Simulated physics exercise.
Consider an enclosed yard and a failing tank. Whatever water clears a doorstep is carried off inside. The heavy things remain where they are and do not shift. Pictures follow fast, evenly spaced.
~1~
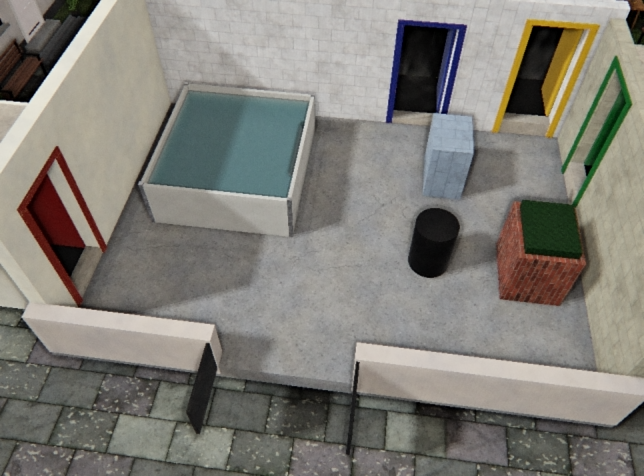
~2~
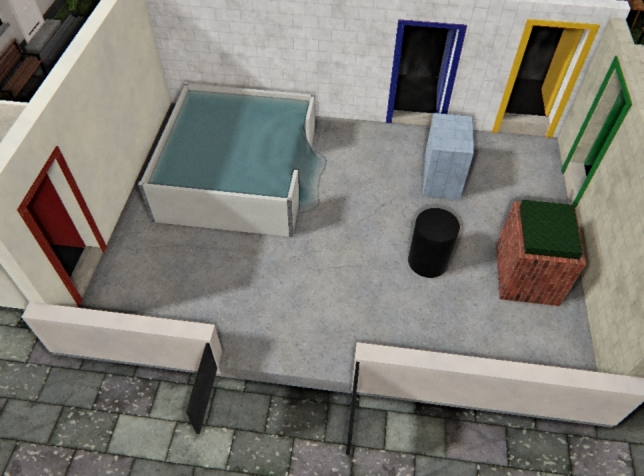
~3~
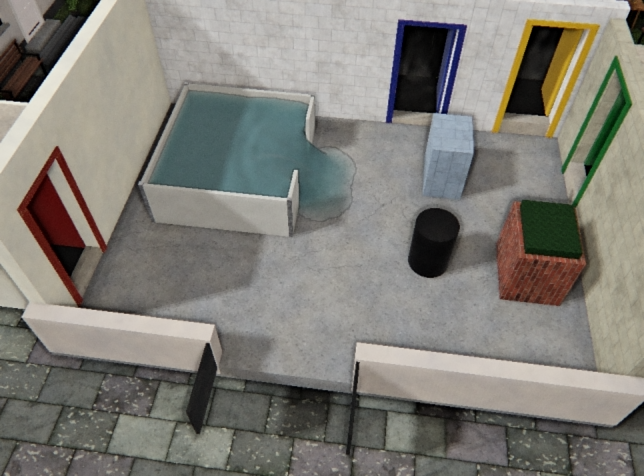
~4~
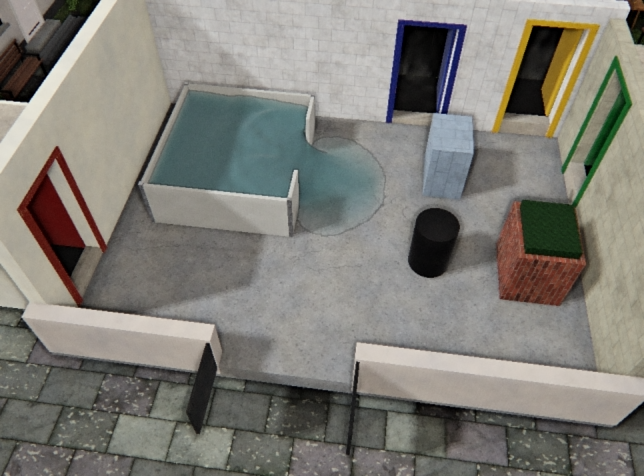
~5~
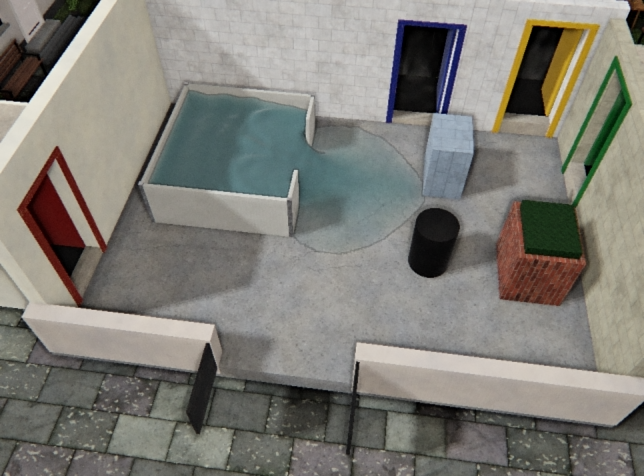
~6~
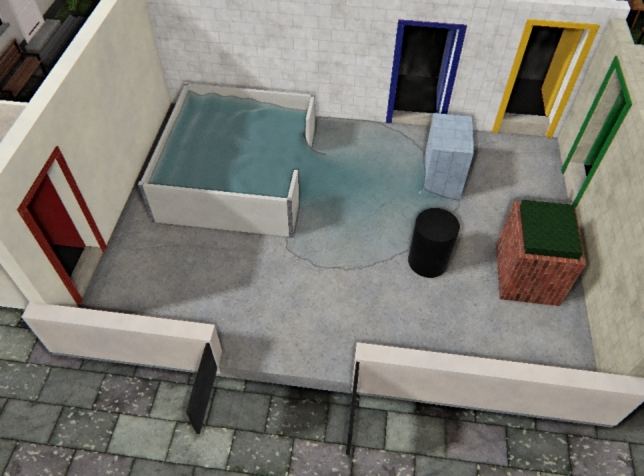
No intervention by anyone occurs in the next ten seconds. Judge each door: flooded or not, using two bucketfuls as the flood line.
The green door is not flooded. The yellow door is not flooded. The red door is not flooded. The blue door is flooded.
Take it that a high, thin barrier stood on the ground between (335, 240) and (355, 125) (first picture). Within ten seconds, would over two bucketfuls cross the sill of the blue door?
The blue door falls short.
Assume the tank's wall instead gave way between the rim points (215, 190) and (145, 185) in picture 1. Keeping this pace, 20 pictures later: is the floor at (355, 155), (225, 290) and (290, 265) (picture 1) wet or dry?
Spot one ends up untouched by the spill, spot two deluged, spot three deluged.
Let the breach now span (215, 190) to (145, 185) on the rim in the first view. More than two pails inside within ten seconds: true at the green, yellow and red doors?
The green one falls short, the yellow one falls short and the red one exceeds the limit.
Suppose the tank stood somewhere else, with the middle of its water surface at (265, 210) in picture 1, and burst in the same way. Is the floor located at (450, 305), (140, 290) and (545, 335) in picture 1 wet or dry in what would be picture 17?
As listed: Awash, no water, wet.
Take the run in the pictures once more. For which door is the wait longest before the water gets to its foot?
My answer: The red door.
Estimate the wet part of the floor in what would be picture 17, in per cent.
By my count, 50 percent.
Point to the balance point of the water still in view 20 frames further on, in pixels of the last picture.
Centre of the water: Near (349, 198).
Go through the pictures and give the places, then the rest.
Still water in the tank at (234, 140), in the first frame.
The front is at (306, 208), out from the gap at (301, 170), in the second frame.
The front is at (348, 160), out from the gap at (301, 171), in the third frame.
The front is at (377, 205), out from the gap at (301, 171), in the fourth frame.
The front is at (422, 194), out from the gap at (301, 171), in the fifth frame.
The front is at a hidden place, out from the gap at (301, 170), in the sixth frame.
A moment on, water covers 35 % of the floor; the green door not reached, the yellow door not reached, the red door not reached, the blue door wet at the sill, nothing in.
Next, water covers 50 % of the floor; the green door wet at the sill, nothing in, the yellow door wet at the sill, nothing in, the red door not reached, the blue door over two buckets in.
Then, water covers 60 % of the floor; the green door wet at the sill, nothing in, the yellow door wet at the sill, nothing in, the red door not reached, the blue door far over two buckets in.
Later, water covers 85 % of the floor; the green door wet at the sill, nothing in, the yellow door wet at the sill, nothing in, the red door not reached, the blue door far over two buckets in.
In the end, water covers 100 % of the floor; the green door wet at the sill, nothing in, the yellow door wet at the sill, nothing in, the red door under two buckets in, the blue door far over two buckets in.
